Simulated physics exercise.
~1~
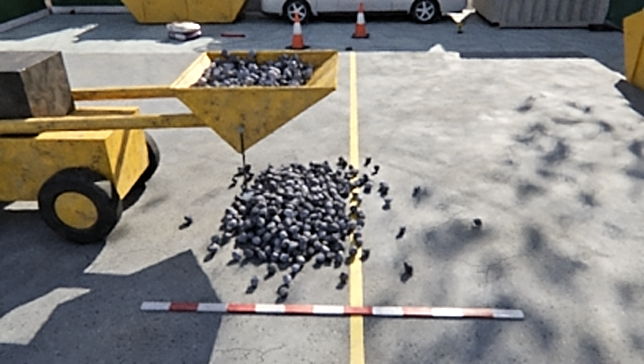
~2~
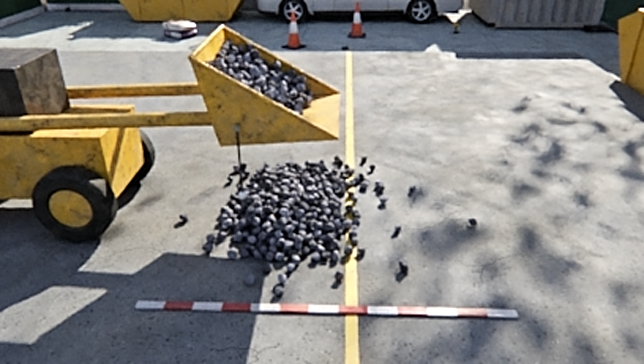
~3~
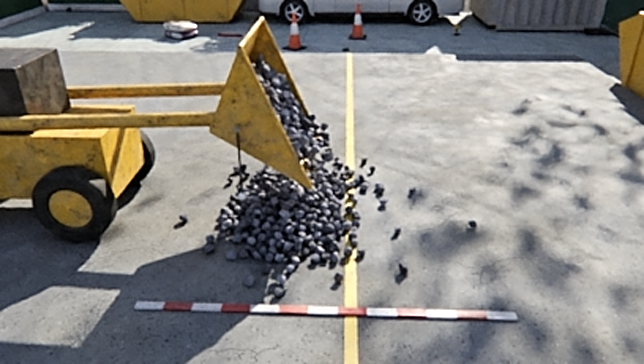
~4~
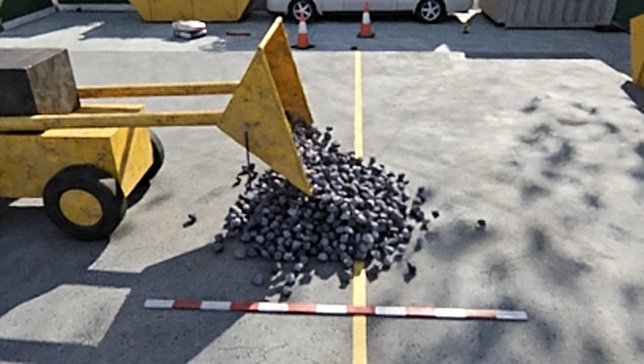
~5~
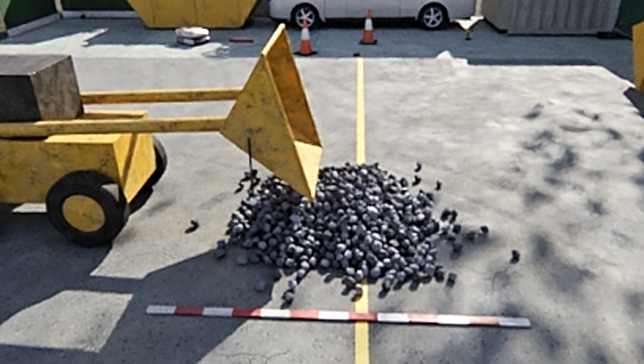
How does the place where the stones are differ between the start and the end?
At the start the stones are split between the raised bucket and a loose pile below it. At the end they all lie lower down on the ground, in one wider heap that reaches farther right across the yellow line.
